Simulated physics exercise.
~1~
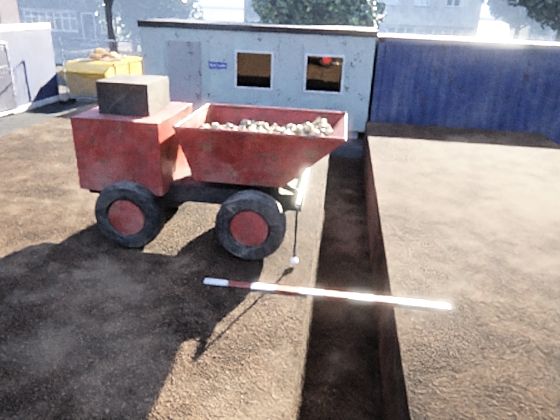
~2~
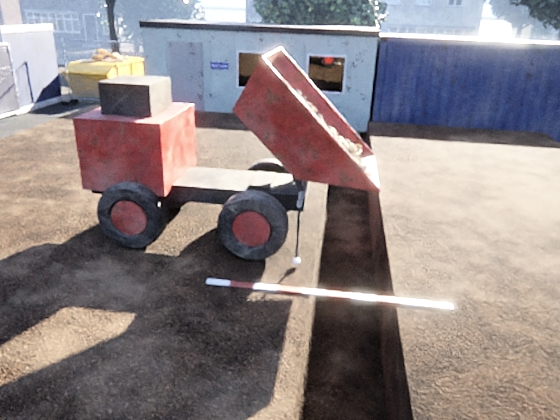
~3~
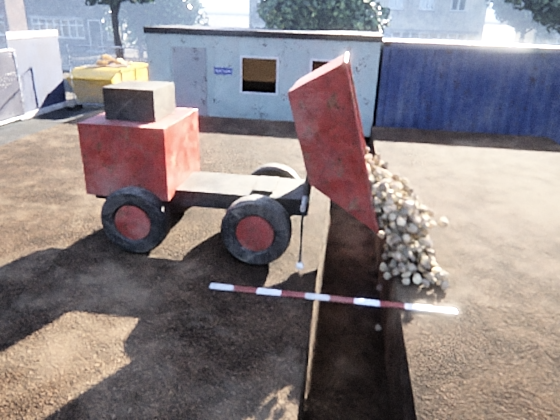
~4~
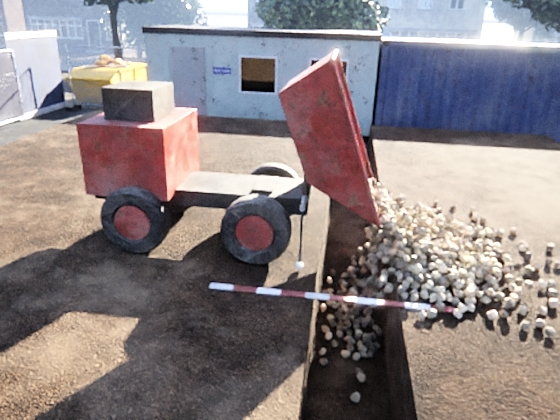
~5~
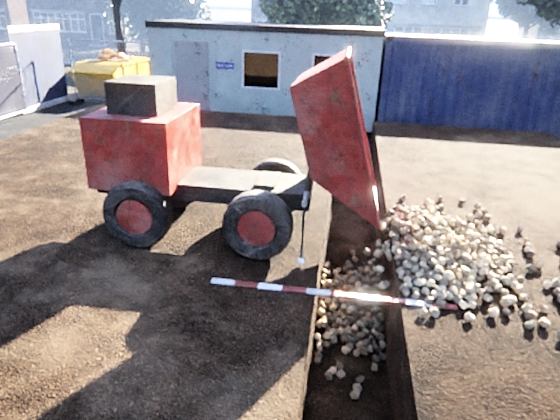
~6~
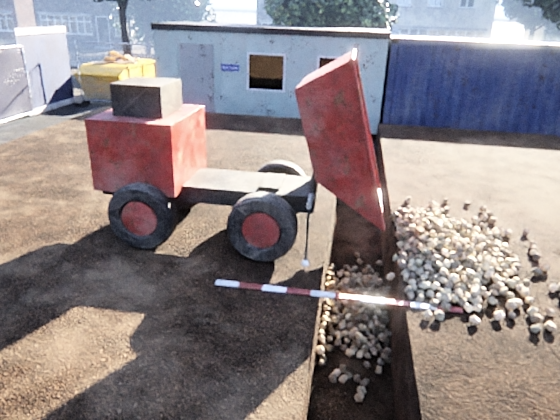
The clip shows a red site dumper tipping its stone-filled skip forward over a trench crossed by a red and white rod. The stones pour out, some dropping into the trench and most landing in a heap beyond it, and the emptied skip stays steeply raised.
